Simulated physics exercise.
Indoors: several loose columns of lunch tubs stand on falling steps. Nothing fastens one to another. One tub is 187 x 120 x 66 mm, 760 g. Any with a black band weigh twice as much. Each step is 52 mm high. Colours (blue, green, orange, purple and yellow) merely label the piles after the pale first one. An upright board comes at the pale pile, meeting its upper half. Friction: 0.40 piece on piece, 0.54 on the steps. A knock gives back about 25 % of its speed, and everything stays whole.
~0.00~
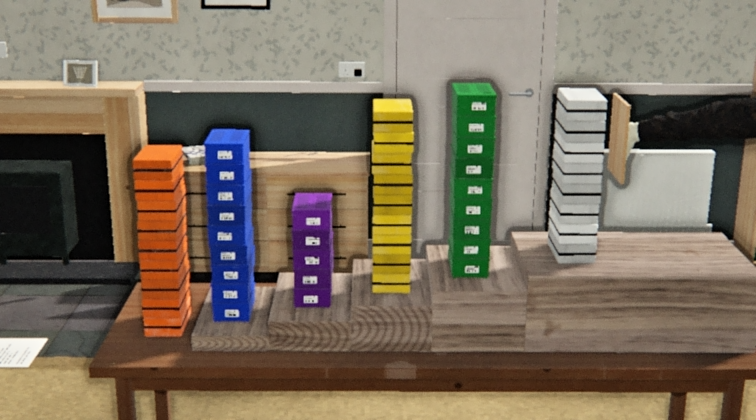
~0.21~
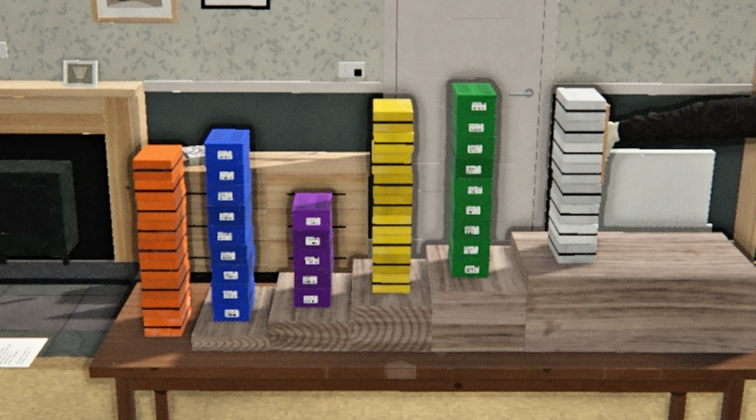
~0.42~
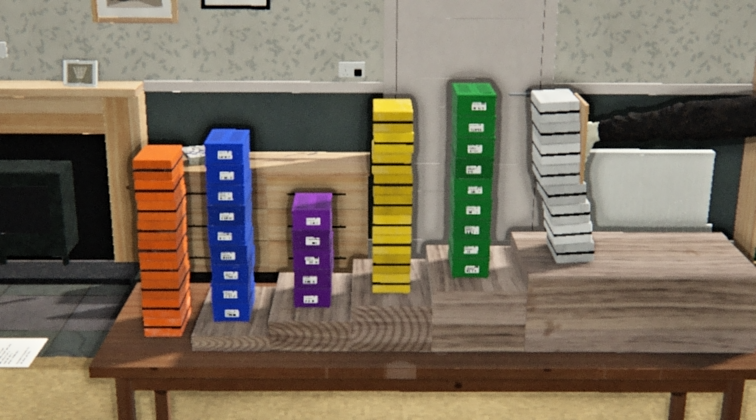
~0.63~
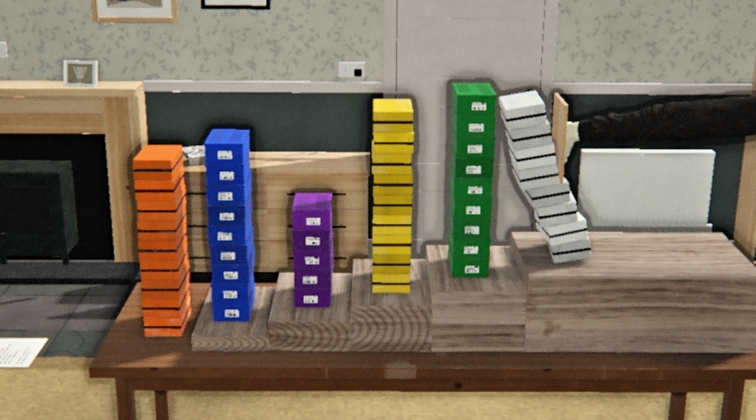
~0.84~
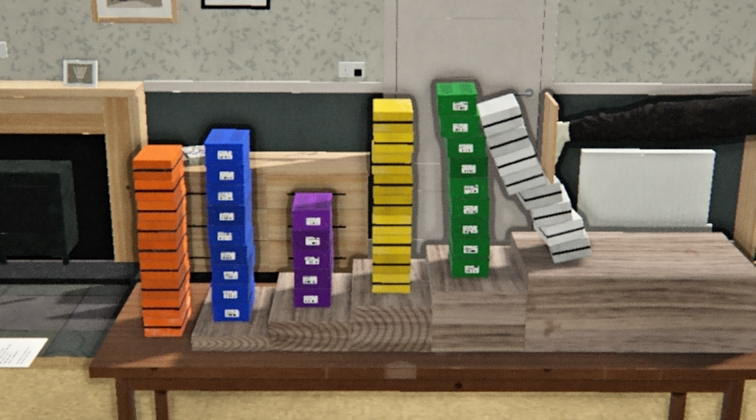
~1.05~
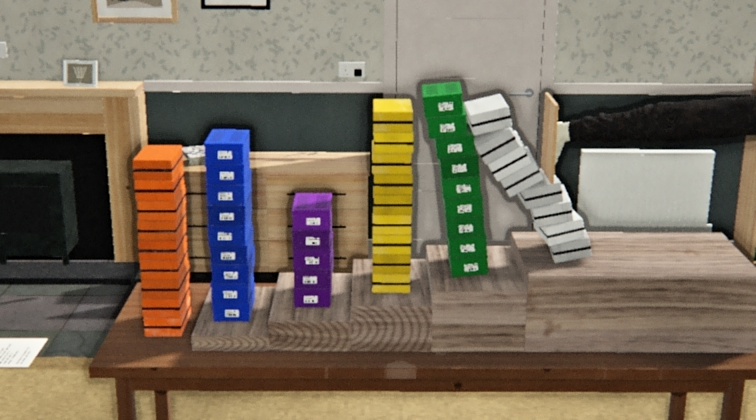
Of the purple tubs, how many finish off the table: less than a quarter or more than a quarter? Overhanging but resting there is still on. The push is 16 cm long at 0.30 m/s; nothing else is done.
Fewer than one in four of them.
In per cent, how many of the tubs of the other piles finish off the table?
Roughly 40 per cent of them.
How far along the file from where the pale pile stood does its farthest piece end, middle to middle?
Some 54 cm.
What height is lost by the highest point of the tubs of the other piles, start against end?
Some 33 cm lower.
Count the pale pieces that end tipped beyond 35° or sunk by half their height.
The count is 4.
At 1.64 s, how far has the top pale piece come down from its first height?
Roughly 18 cm.
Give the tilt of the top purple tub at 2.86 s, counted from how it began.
Roughly 25°.
By 1.64 s, 4 of the pale pile down; none of the 5 purple tubs off the table (0 of 41 in all colours); top purple tub unmoved; top green tub tilted 17°, 29 mm lower.
By 2.28 s, 4 of the pale pile down; none of the 5 purple tubs off the table (0 of 41 in all colours); top purple tub tilted 18°; top green tub tilted 47°, 24 cm lower.
By 2.86 s, 4 of the pale pile down; none of the 5 purple tubs off the table (0 of 41 in all colours); top purple tub tilted 24°, 10 cm lower; top orange tub on its side.
By 3.44 s, 4 of the pale pile down; none of the 5 purple tubs off the table (14 of 41 in all colours); top purple tub tilted 41°, 20 cm lower; top orange tub upside down.
When it is over (3.9 s), 4 of the pale pile down; none of the 5 purple tubs off the table (16 of 41 in all colours); top purple tub tilted 41°, 20 cm lower; top orange tub upside down. That is 0 per cent. In pixels of the last frame, middles, top purple tub near (164, 270).
